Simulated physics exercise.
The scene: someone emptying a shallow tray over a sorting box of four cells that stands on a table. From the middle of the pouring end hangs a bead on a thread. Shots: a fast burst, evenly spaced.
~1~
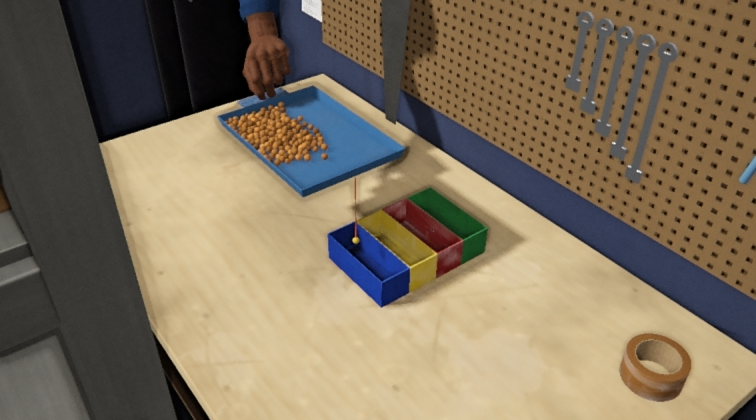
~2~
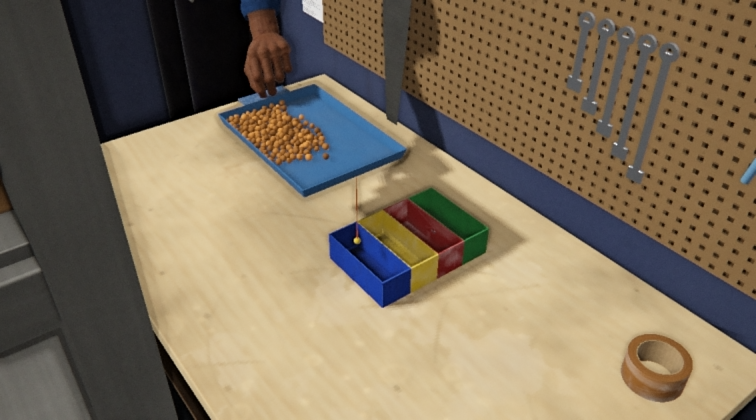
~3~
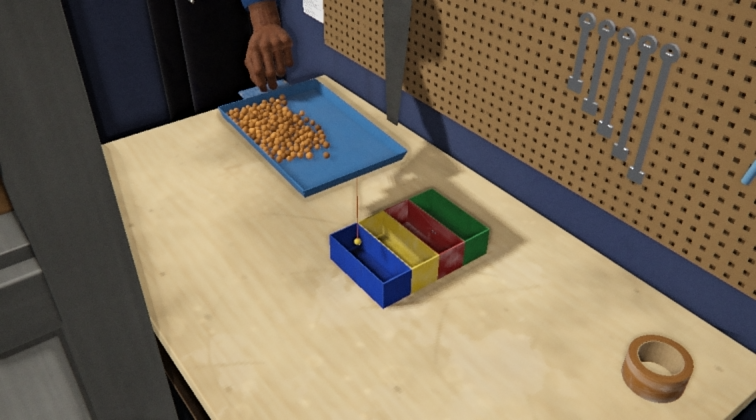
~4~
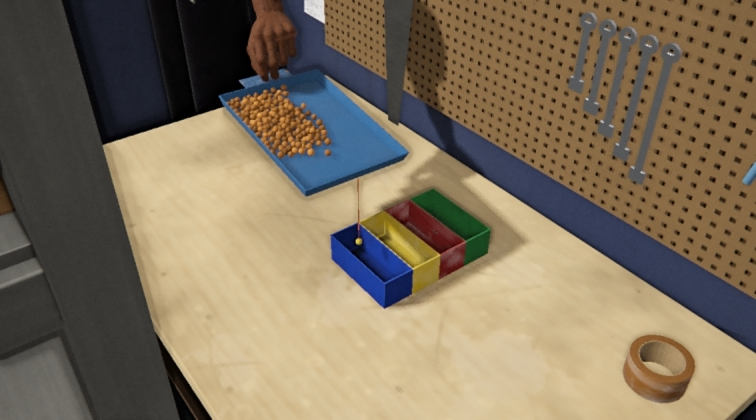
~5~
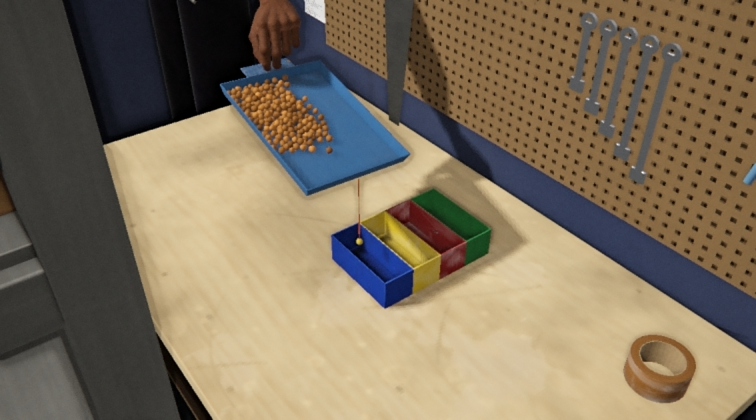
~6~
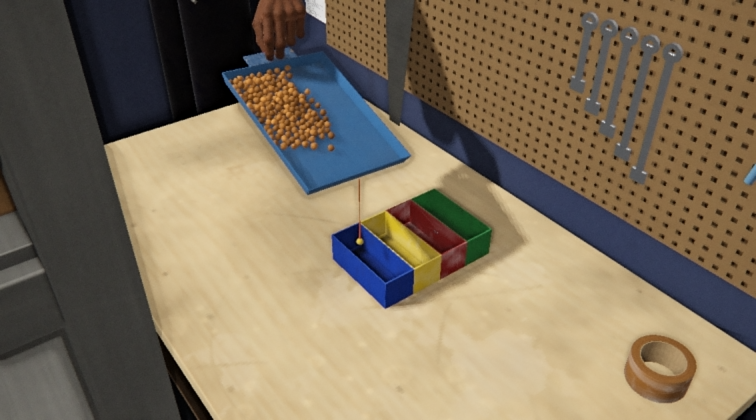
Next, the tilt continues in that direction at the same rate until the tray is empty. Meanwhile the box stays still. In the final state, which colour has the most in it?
Most ends up in yellow.
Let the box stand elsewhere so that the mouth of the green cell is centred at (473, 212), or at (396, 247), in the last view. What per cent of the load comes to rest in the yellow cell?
40 %, then 10 %.
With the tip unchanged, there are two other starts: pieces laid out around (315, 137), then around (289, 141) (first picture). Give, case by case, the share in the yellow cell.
Respectively 30 and 40 in a hundred.
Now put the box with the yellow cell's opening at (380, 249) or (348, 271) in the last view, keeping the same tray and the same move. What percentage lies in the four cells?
90 %, 80 %.
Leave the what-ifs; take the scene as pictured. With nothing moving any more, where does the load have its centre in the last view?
(409, 272).
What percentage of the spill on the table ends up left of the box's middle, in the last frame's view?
That's roughly 70 per cent of the pieces.
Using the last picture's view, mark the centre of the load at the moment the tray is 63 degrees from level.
I'd mark the middle close to (371, 160).
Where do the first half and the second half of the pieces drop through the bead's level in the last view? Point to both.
Close to (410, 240), then close to (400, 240).
Soon, tray tipped steeply; most on the tray; a stray few in the blue cell; a stray few in the yellow cell; a small part falling or outside the box.
A while on, tray tipped past a quarter turn; about a quarter on the tray; about a quarter in the yellow cell; a small part in the red cell; a small part in the blue cell; a stray few in the green cell; about a third falling or outside the box.
Towards the end, tray tipped past a quarter turn; about a third in the yellow cell; about a quarter in the blue cell; about a quarter in the red cell; a stray few in the green cell; about a quarter falling or outside the box.
Finally, tray tipped past a quarter turn; about a third in the yellow cell; about a quarter in the blue cell; about a quarter in the red cell; a stray few in the green cell; about a quarter outside the box.
